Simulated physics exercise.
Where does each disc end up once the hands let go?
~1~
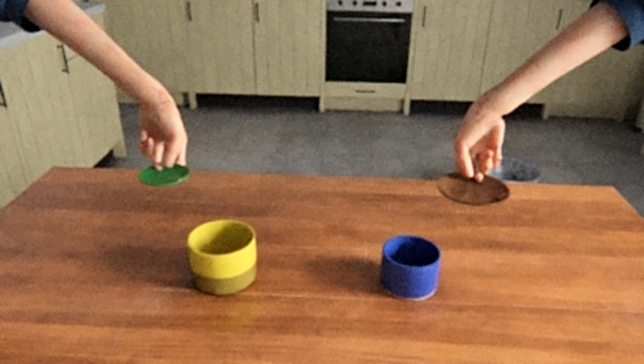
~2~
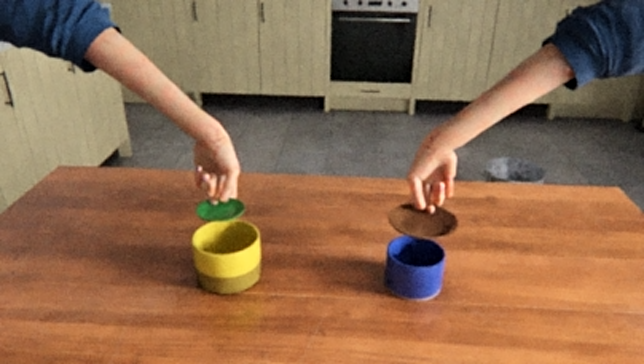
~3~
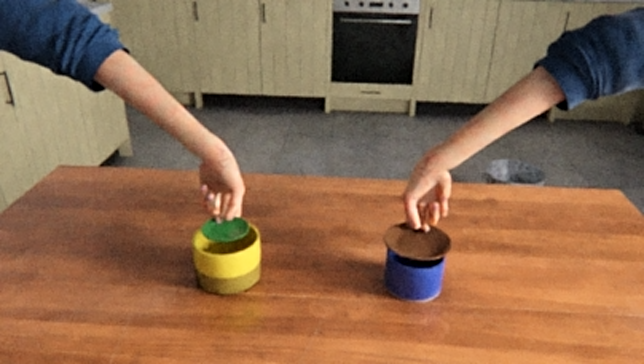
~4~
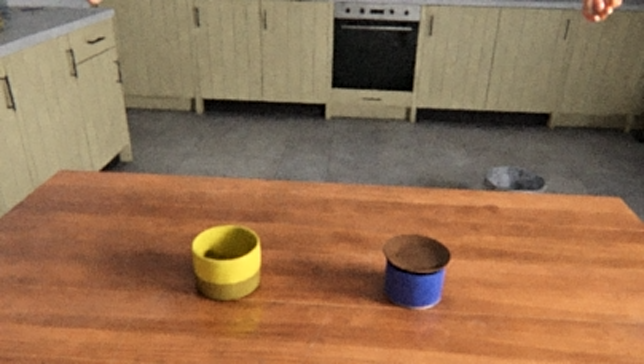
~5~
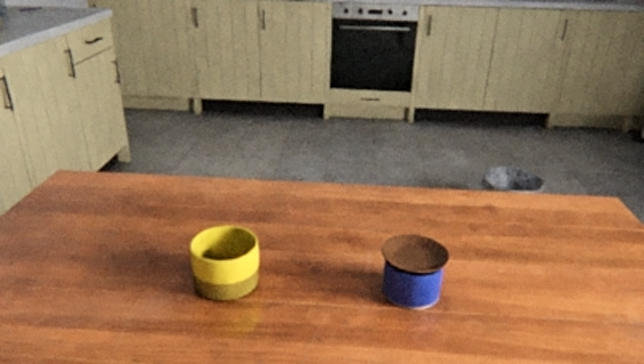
The brown disc rests on the rim of the blue container, covering its opening. The green disc falls inside the yellow container.
The video shows two hands lowering a green disc over a yellow container and a brown disc over a blue one on a wooden table, then letting go and drawing back. The green disc drops inside, while the brown disc stays resting on the rim.
